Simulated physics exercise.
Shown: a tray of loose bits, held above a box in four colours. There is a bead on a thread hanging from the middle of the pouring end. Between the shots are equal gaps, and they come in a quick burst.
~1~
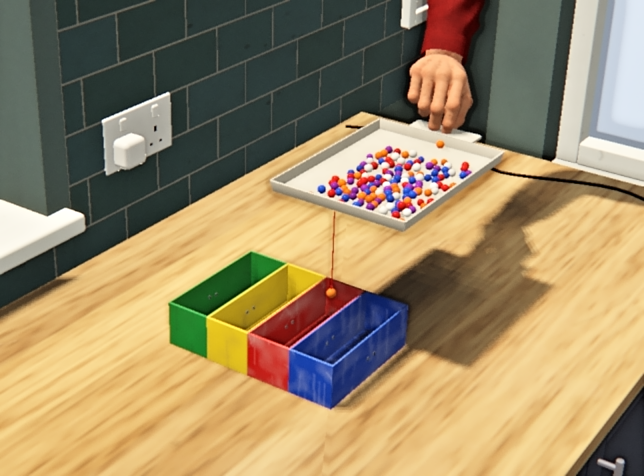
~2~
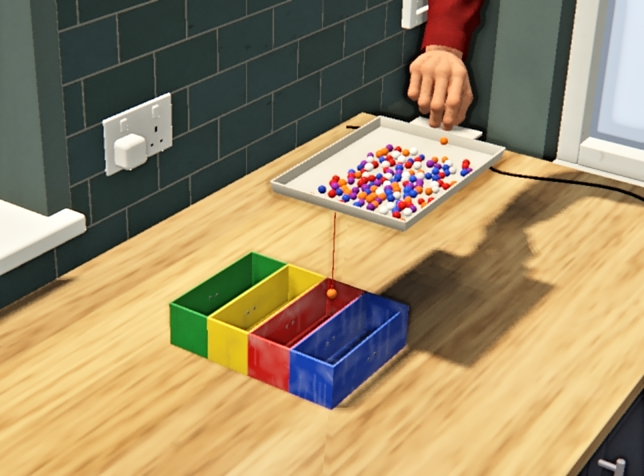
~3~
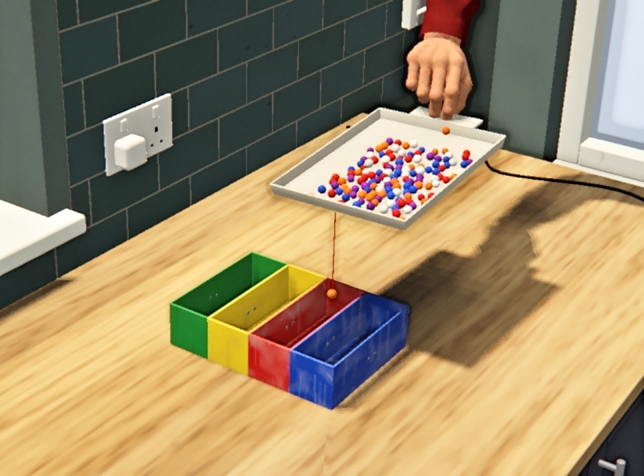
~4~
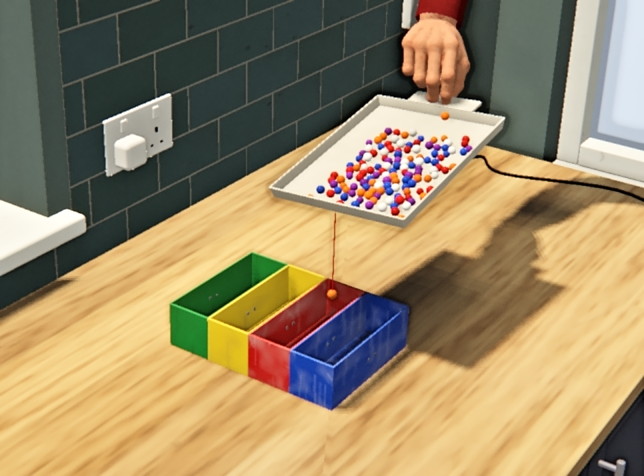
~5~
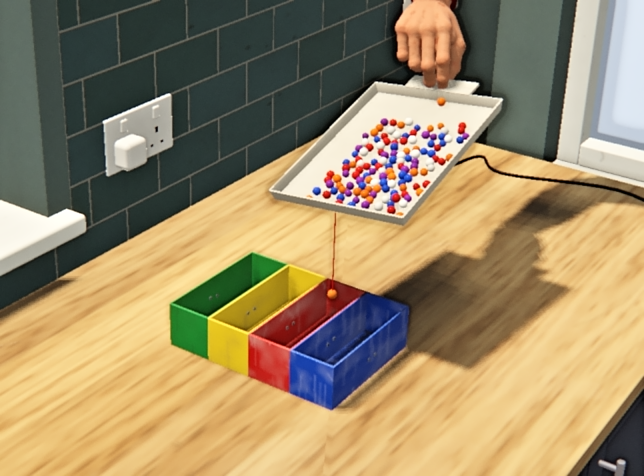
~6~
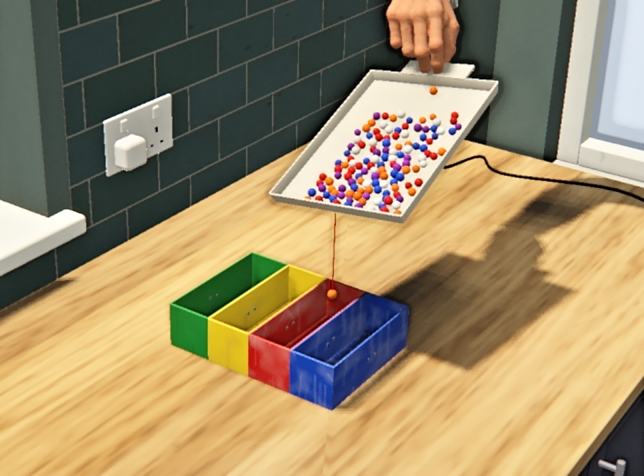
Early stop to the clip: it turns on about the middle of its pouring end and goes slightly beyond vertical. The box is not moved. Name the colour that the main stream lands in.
Yellow.
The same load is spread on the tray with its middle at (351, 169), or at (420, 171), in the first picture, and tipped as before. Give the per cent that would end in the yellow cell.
You'd get 60 % the first time and 60 % the second.
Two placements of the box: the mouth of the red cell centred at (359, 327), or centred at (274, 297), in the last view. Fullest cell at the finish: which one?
The answer is the cell in green for the first try and the red one for the second.
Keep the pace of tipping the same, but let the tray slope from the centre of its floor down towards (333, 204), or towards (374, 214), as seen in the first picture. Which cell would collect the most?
Try 1 - that yellow cell. Try 2 - that blue cell.
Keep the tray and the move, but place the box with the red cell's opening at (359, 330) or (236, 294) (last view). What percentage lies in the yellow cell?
In order: 10 percent and 0 percent.
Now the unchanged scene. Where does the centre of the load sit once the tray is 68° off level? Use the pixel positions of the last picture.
About (305, 197).
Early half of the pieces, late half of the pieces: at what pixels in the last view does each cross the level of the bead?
Near (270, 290) to start, and near (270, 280) afterwards.
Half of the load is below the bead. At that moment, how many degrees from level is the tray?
The tilt then is about 95°.
Just after the last frame, tray tipped steeply; roughly two thirds on the tray; about a tenth in the yellow cell; just a few in the green cell; roughly a quarter falling or outside the box.
A moment on, tray tipped past a quarter turn; just a few on the tray; roughly half in the yellow cell; about a tenth in the red cell; about a tenth in the green cell; just a few in the blue cell; roughly a quarter falling or outside the box.
Further on, tray tipped past a quarter turn; roughly two thirds in the yellow cell; about a tenth in the green cell; about a tenth in the red cell; just a few in the blue cell; about a tenth falling or outside the box.
When it is over, tray tipped past a quarter turn; roughly two thirds in the yellow cell; about a tenth in the green cell; about a tenth in the red cell; just a few in the blue cell; about a tenth outside the box.
